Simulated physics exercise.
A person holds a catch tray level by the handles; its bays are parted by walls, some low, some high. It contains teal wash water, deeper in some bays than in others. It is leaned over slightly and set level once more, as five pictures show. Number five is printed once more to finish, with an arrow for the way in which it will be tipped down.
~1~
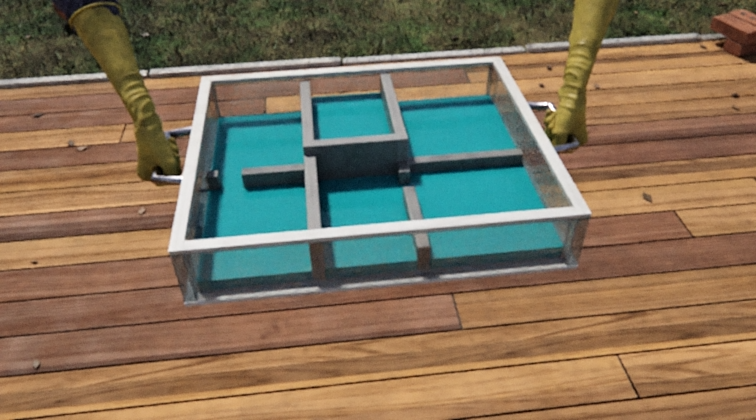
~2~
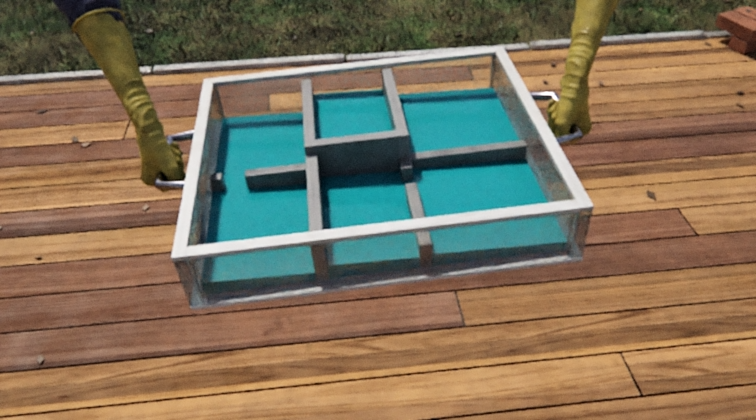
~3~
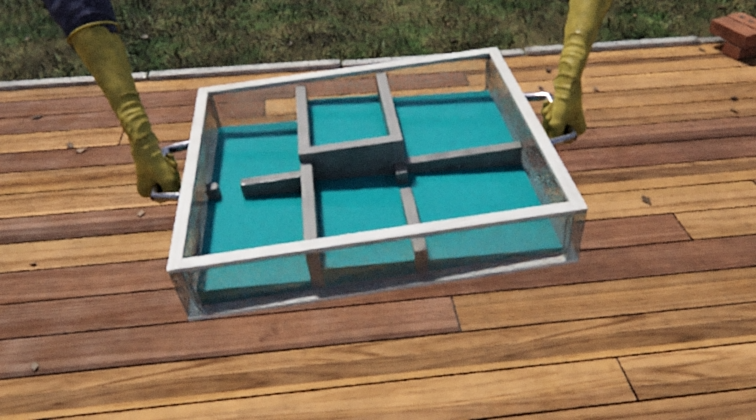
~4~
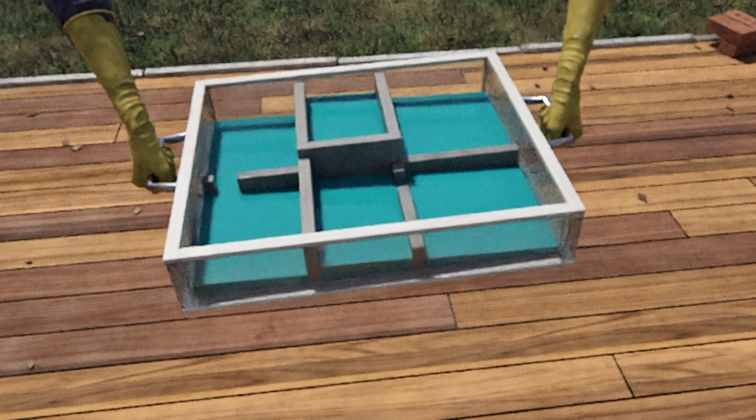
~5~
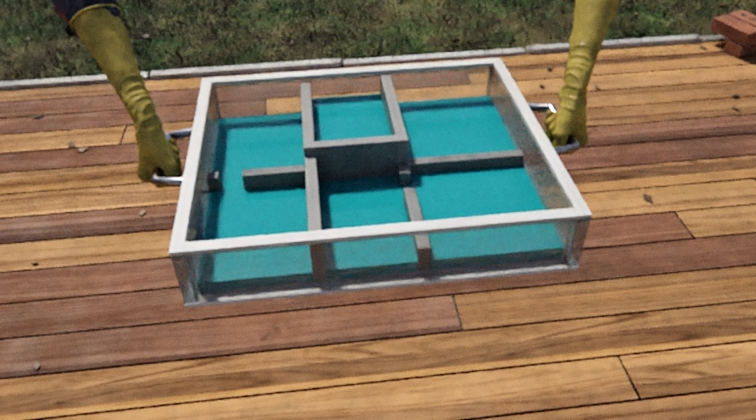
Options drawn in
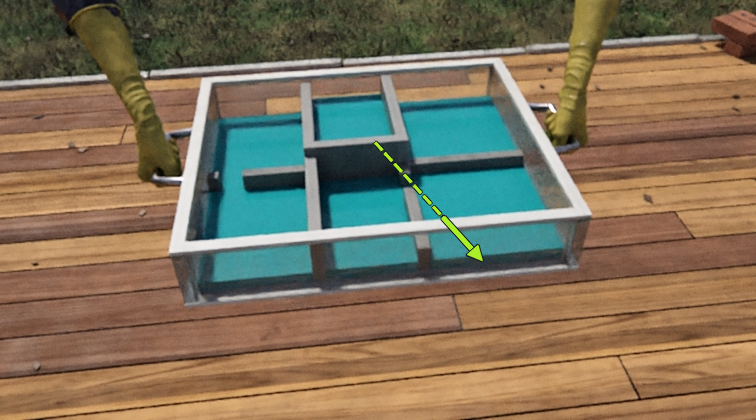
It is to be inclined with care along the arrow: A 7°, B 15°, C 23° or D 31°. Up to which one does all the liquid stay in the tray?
Go for B.
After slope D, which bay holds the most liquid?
The front right bay.
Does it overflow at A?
No, that is safe.
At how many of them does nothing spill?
Two of them.
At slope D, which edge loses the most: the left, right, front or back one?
The front rim.
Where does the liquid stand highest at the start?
The back middle bay.
The tray is level; deepest in the back middle bay, at (351, 125), shallowest in the back left.
Tipped about 3° down to the left; no wall is crossed.
Tipped about 5° down to the left; no wall is crossed.
Tipped about 2° down to the left; no wall is crossed.
The tray is level; deepest in the back middle bay, at (351, 126), shallowest in the front left.
The arrow ends at (478, 256).
Choosing A, nothing spills; the back middle bay holds the most.
Choosing B, nothing spills; the front right bay holds the most.
Choosing C, about 6 % goes over the rim.
Choosing D, about 42 % goes over the rim.
